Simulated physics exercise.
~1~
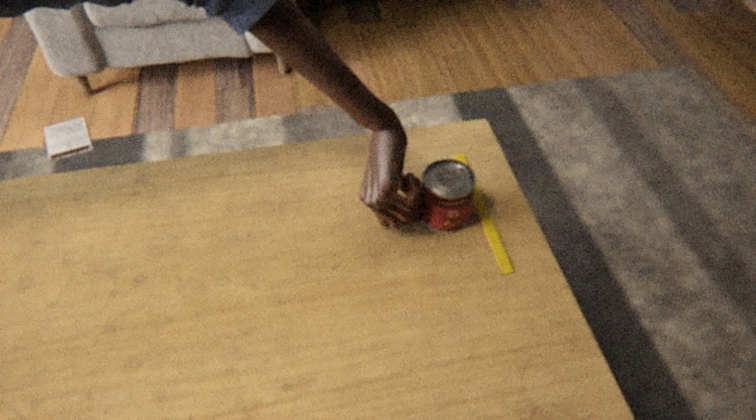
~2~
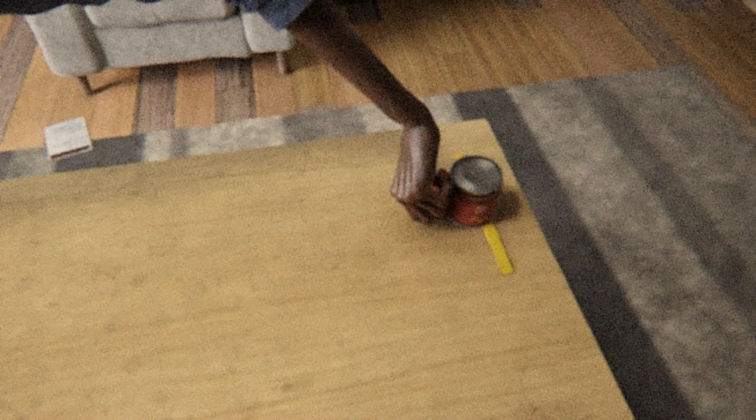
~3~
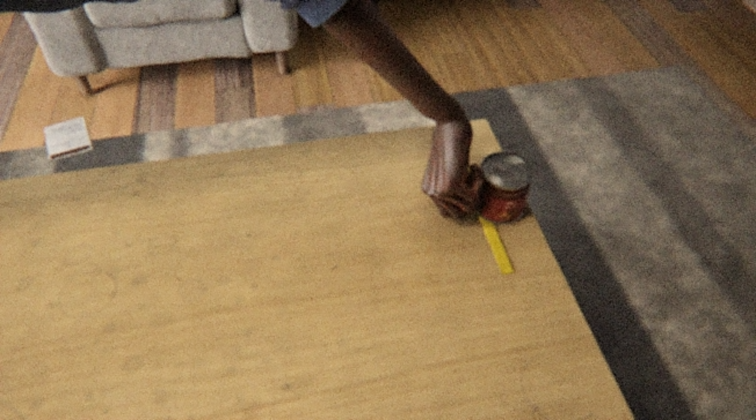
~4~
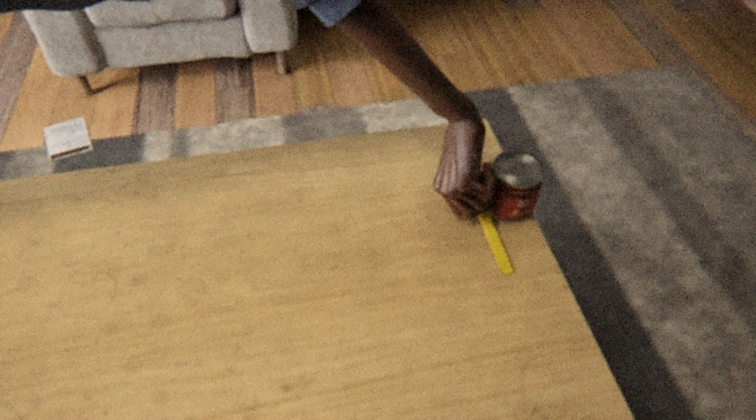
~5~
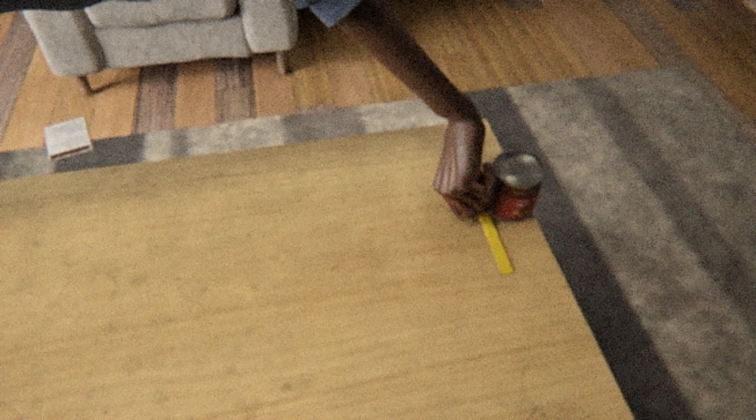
A hand pushes a red tin right past yellow tape, stopping at the table's edge.
